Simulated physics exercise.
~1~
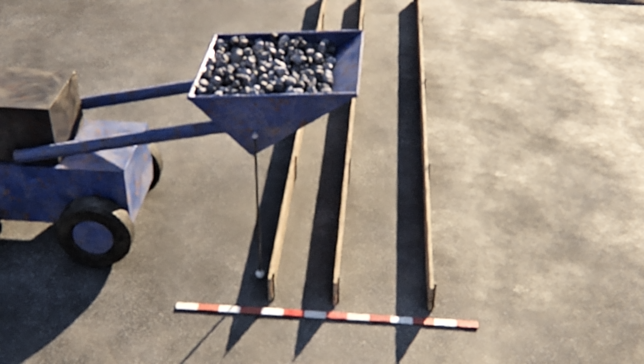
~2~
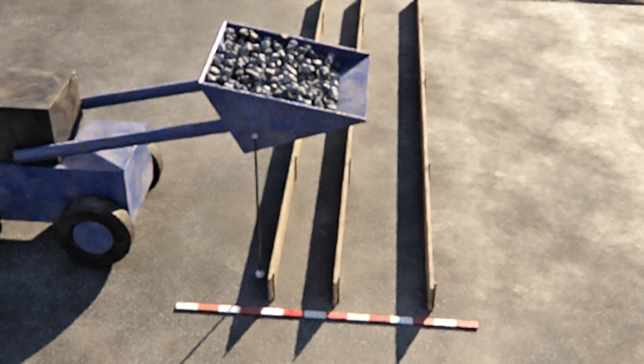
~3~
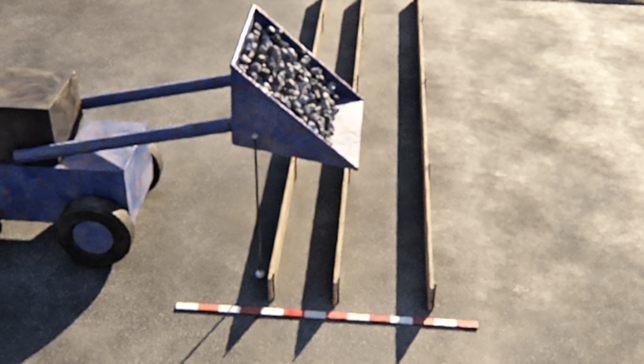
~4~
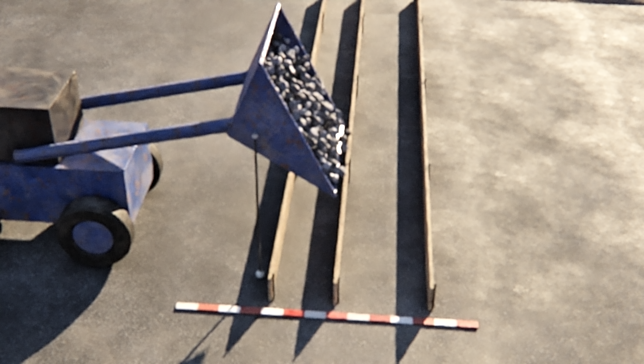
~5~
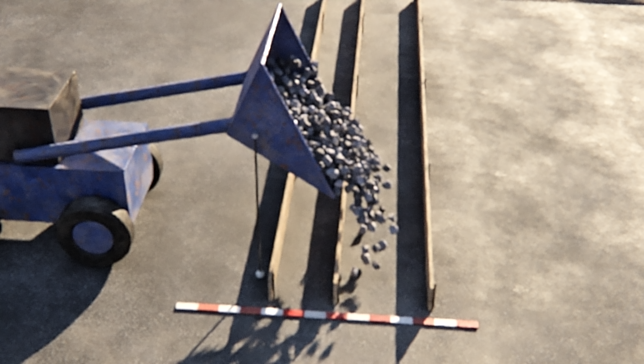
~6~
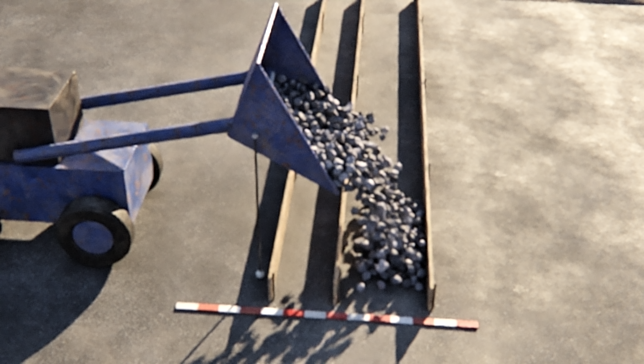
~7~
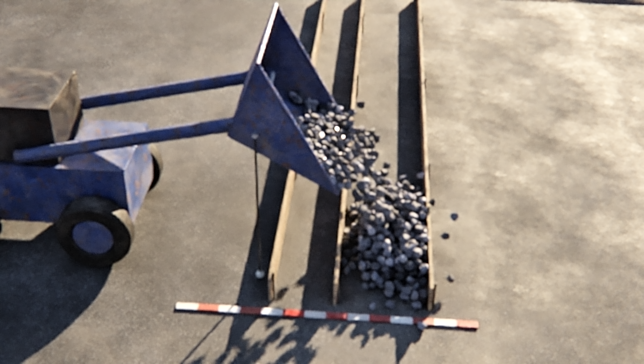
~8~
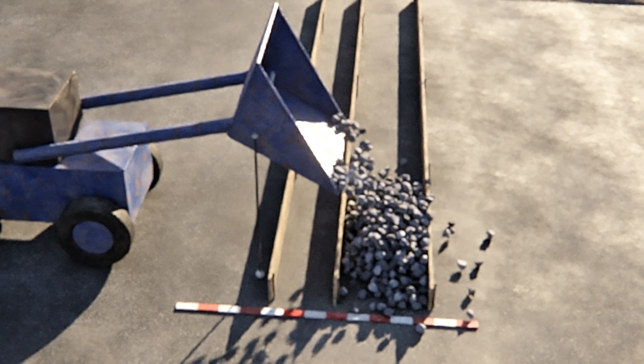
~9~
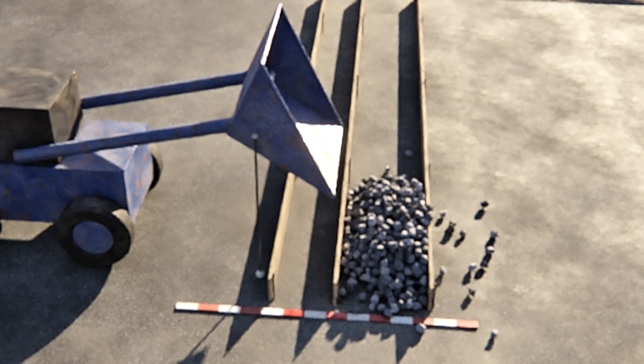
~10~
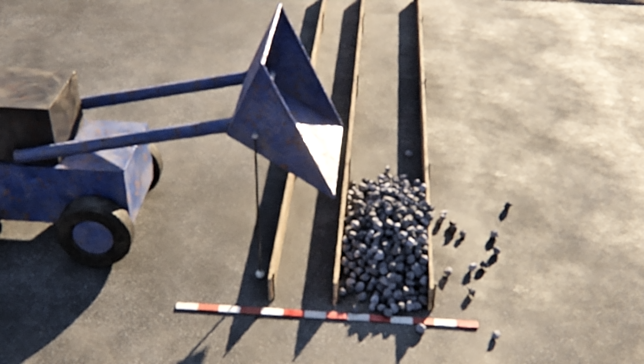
At the start, a blue loader on the left holds a raised bucket full of dark grey stones above three long boards standing on bare ground, with a red and white striped staff lying across their near ends. The bucket tips forward to the right, and the stones slide toward its lower lip. They pour over the edge into the far bay, between the middle and right boards, and pile up there. A few bounce past the last board. Finally the bucket hangs empty and tilted, with the heap in the far bay, the near bay clear and several stones scattered to the right.
